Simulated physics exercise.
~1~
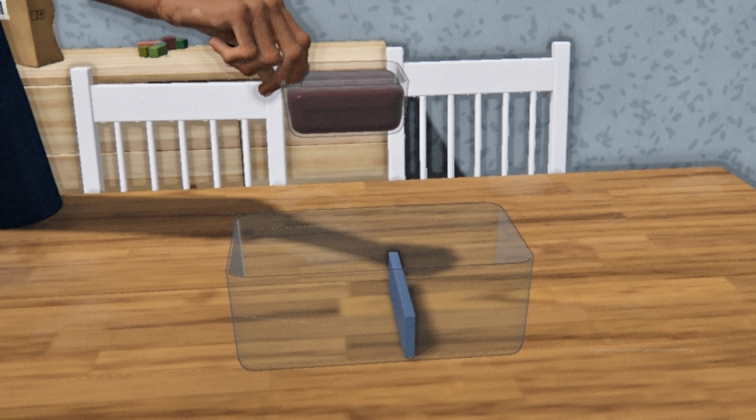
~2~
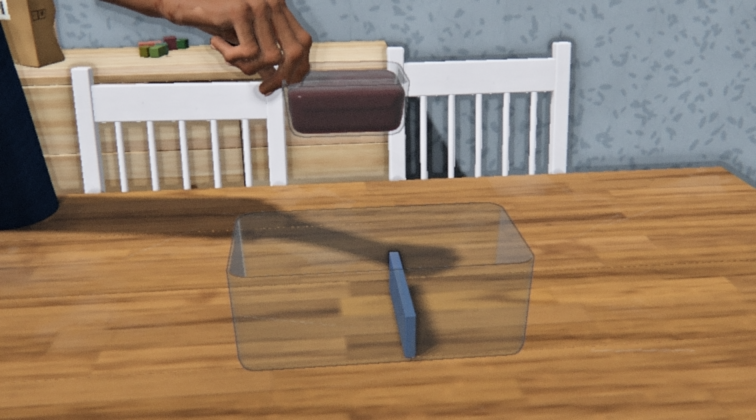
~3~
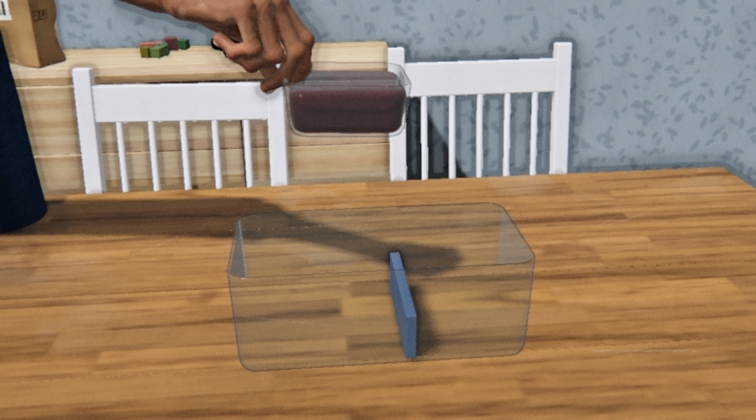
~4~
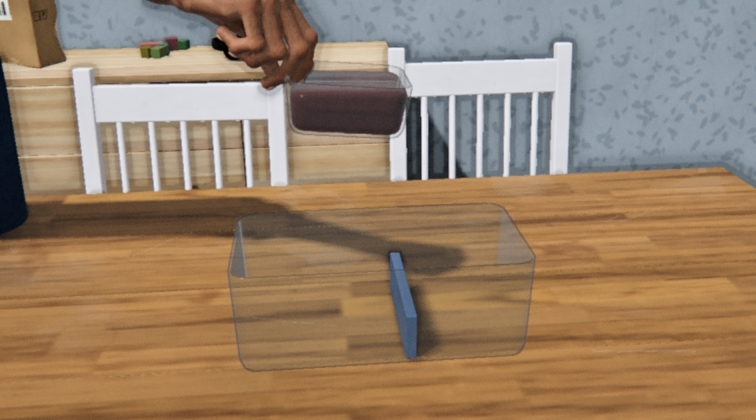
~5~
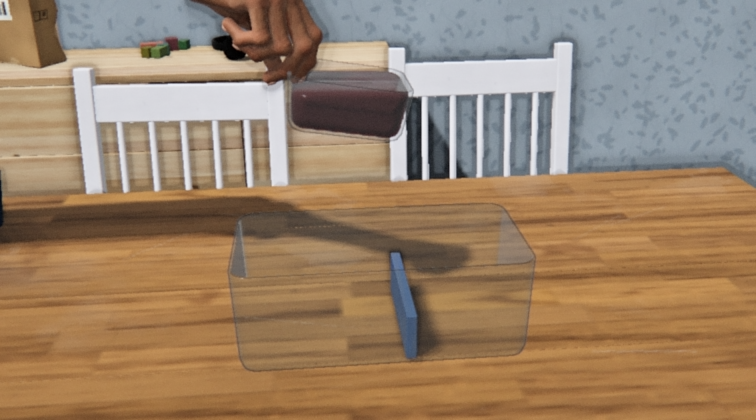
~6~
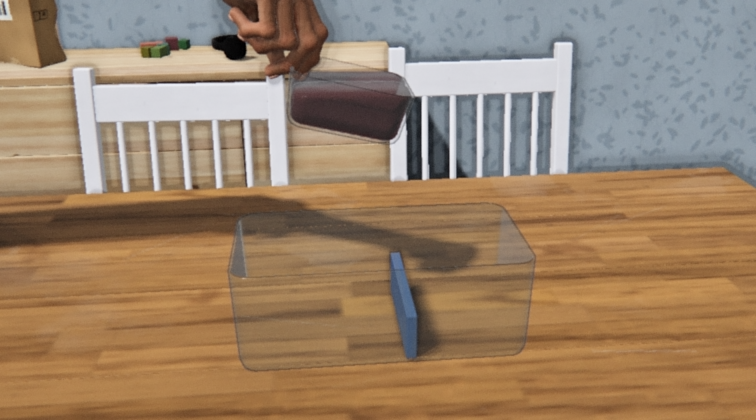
At first, a hand holds a clear oblong tub of dark red wine level above a long, transparent basin with a low blue wall across its floor. The tub then begins to tilt, slowly and then faster, its right end dipping lower, while the basin stays still on the wooden table.
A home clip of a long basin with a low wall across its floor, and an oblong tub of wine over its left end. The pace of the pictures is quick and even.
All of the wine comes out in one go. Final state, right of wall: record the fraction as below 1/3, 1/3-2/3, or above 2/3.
Recorded: Above 2/3.
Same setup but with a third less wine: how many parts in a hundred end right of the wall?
My estimate is about 85 percent.
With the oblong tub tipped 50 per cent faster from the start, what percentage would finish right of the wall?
About 85 %.
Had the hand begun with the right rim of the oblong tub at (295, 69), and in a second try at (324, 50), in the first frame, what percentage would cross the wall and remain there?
You'd get 0 percent from the first and 50 percent from the second.
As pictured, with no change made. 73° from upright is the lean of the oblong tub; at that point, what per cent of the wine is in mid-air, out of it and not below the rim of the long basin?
40 %.
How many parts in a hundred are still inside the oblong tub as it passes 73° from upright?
25 %.
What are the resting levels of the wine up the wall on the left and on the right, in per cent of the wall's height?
Once it is still, the left part shows 0 per cent and the right part 40.
A moment on, the oblong tub is tipped part way and 23 per cent is still to pour, 0 is left of the wall and 37 right of it.
Next, the oblong tub is tipped right over and 1 per cent is still to pour, 6 is left of the wall and 87 right of it.
Then the oblong tub is tipped right over and 0 per cent is still to pour, 10 is left of the wall and 89 right of it.
Later the oblong tub is tipped right over and 0 per cent is still to pour, 10 is left of the wall and 89 right of it.
At rest 10 per cent lies left of the wall, 89 right of it and 2 outside.
